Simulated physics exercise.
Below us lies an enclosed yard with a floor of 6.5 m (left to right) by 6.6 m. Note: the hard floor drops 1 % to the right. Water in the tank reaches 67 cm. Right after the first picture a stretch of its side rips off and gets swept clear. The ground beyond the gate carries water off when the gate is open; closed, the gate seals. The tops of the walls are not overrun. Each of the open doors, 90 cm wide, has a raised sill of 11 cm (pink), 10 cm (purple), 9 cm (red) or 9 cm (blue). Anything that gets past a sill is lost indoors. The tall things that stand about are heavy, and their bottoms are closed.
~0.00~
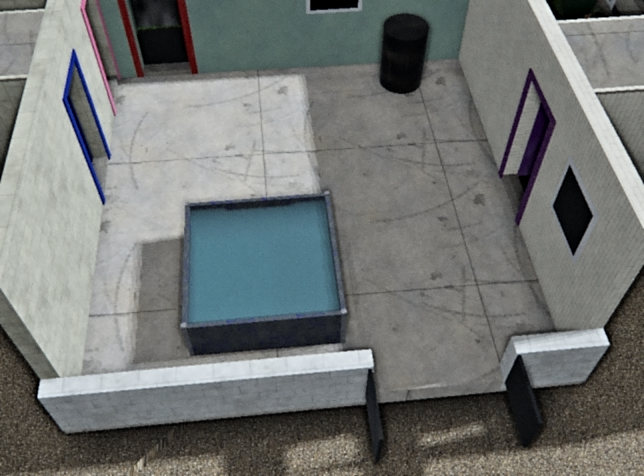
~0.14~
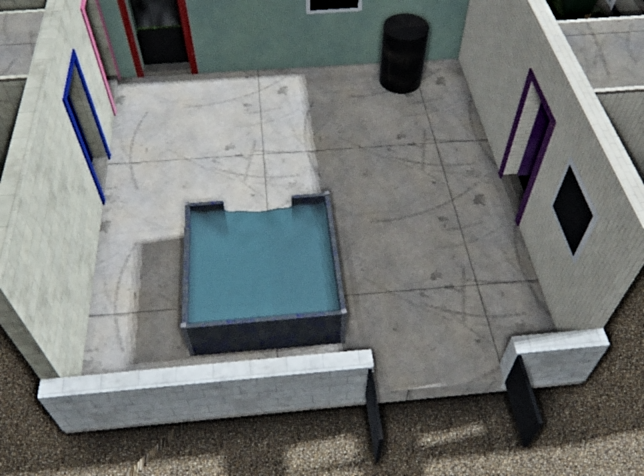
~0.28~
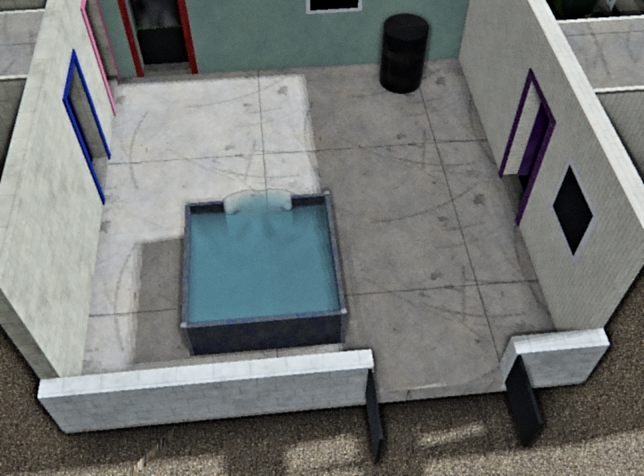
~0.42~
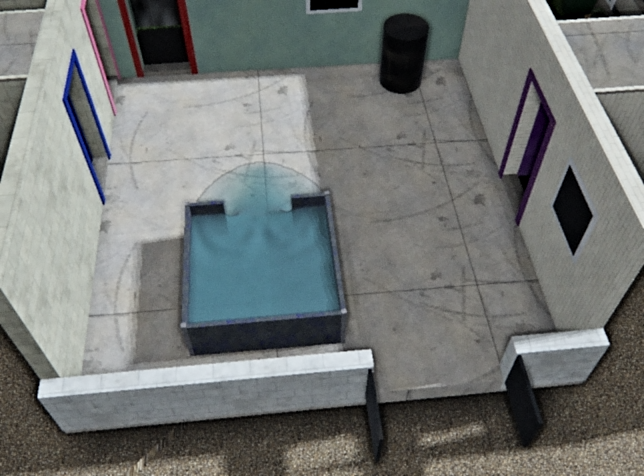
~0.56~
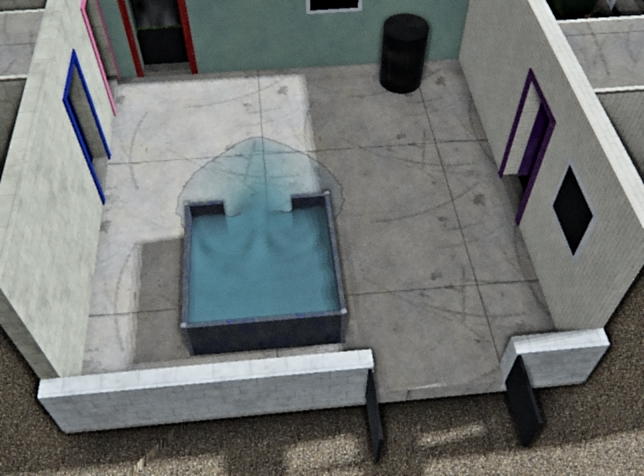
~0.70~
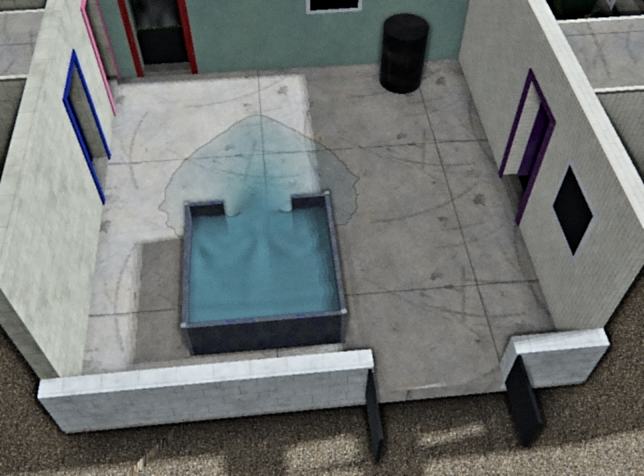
In a walled yard with a concrete floor, a section of the far side of a dark, water-filled tank disappears, and water pours through the gap, spreading in a widening fan across the floor toward the green back wall.
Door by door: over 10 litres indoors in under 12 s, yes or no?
Pink door: Yes, purple door: No, red door: Yes, blue door: No.
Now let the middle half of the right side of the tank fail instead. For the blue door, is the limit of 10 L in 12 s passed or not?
Relative to that limit, blue ends up on the low side.
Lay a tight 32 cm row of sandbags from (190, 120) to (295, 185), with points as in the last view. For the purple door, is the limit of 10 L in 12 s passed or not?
Checked against the limit, purple is fine.
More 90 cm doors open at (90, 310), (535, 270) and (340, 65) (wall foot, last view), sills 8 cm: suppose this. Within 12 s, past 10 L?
Taking them in order, the first gets too little, the second too little and the third enough.
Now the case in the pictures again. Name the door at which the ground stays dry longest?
The purple door.
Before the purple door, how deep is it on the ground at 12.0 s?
The mean depth is around 8.5 cm.
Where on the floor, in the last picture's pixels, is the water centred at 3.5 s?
Near (273, 180).
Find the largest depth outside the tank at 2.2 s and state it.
It tops out at some 31 cm.
After 1.4 s water covers 35 % of the floor and is deepest (40 cm) near (263, 227); pink door not reached, purple door not reached, red door not reached, blue door not reached.
After 2.2 s water covers 45 % of the floor and is deepest (31 cm) near (263, 227); pink door 12 cm at the sill, 0 L in, purple door not reached, red door 18 cm at the sill, 11 L in, blue door 6 cm at the sill, 0 L in.
After 3.5 s water covers 45 % of the floor and is deepest (26 cm) near (263, 227); pink door 19 cm at the sill, 34 L in, purple door not reached, red door 17 cm at the sill, 55 L in, blue door 3 cm at the sill, 0 L in.
After 7.0 s water covers 75 % of the floor and is deepest (15 cm) near (376, 73); pink door 11 cm at the sill, 57 L in, purple door 9 cm at the sill, 0 L in, red door 10 cm at the sill, 90 L in, blue door 6 cm at the sill, 0 L in.
After 12.0 s water covers 95 % of the floor and is deepest (12 cm) near (536, 282); pink door 5 cm at the sill, 57 L in, purple door 8 cm at the sill, 0 L in, red door 6 cm at the sill, 91 L in, blue door 3 cm at the sill, 0 L in.
